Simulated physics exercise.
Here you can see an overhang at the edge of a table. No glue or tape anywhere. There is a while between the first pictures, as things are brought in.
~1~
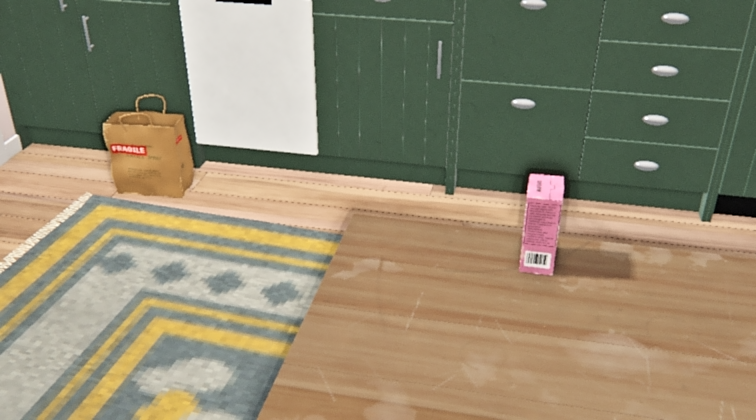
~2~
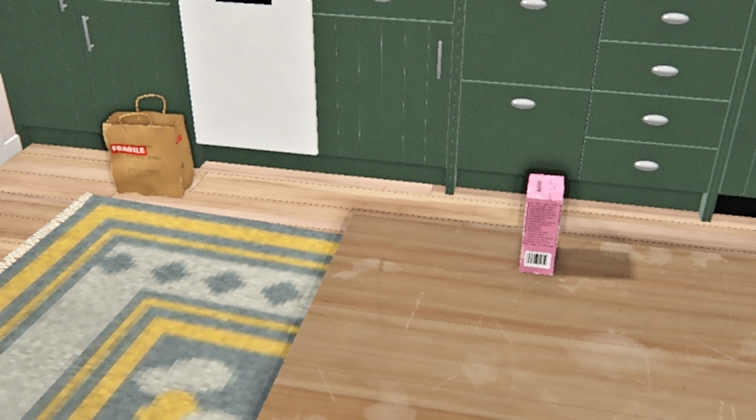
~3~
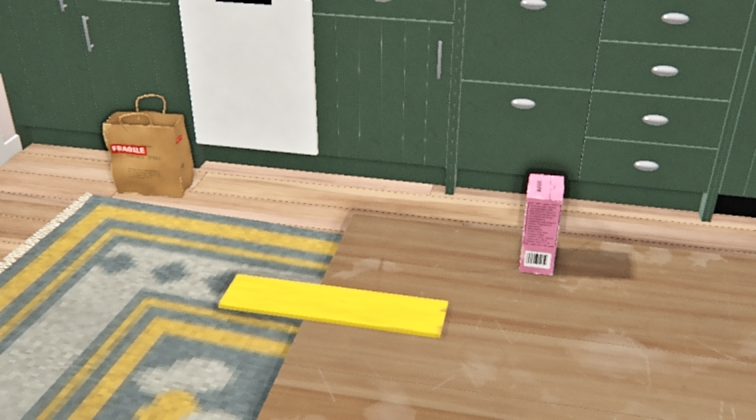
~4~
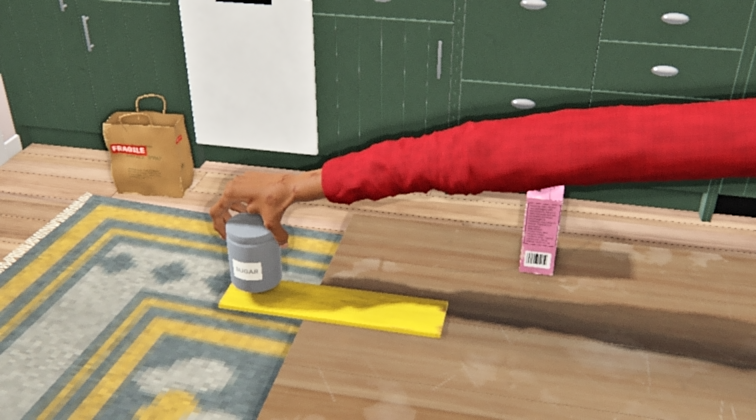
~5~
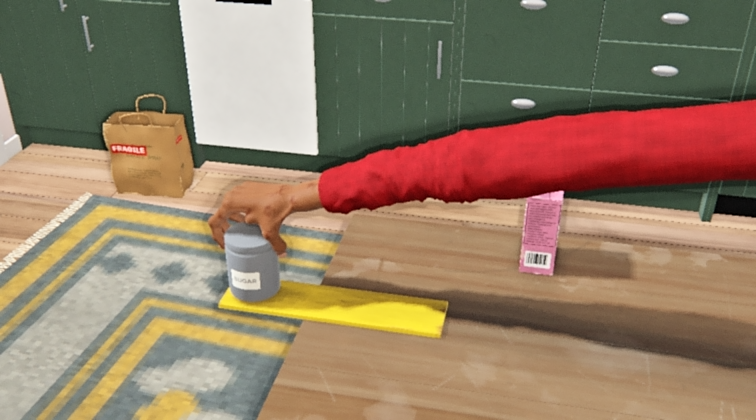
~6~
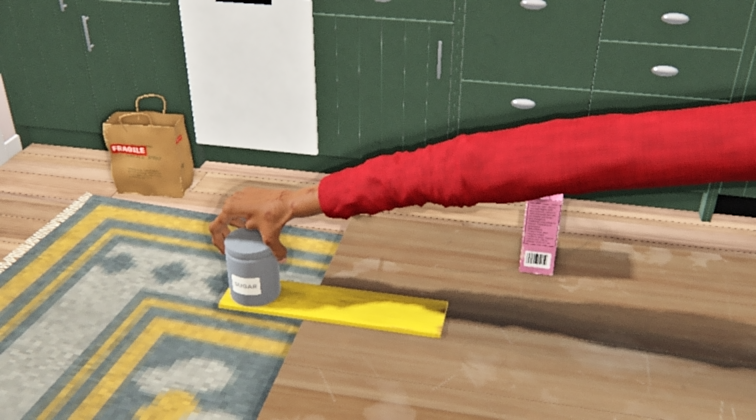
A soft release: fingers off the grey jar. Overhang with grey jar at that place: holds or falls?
Falls.
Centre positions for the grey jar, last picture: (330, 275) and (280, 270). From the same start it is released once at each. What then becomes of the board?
First, it stays on the table; second, it goes over.
Then, 0.40 s after the last picture, grey jar now down on the floor or falling; yellow board on its side.
Then, 0.60 s after the last picture, yellow board now down on the floor or falling.
Then, 0.80 s after the last picture, things are still on the move.
By the end, down on the floor or falling, grey jar and yellow board; pink carton in place. The board tips off the edge.
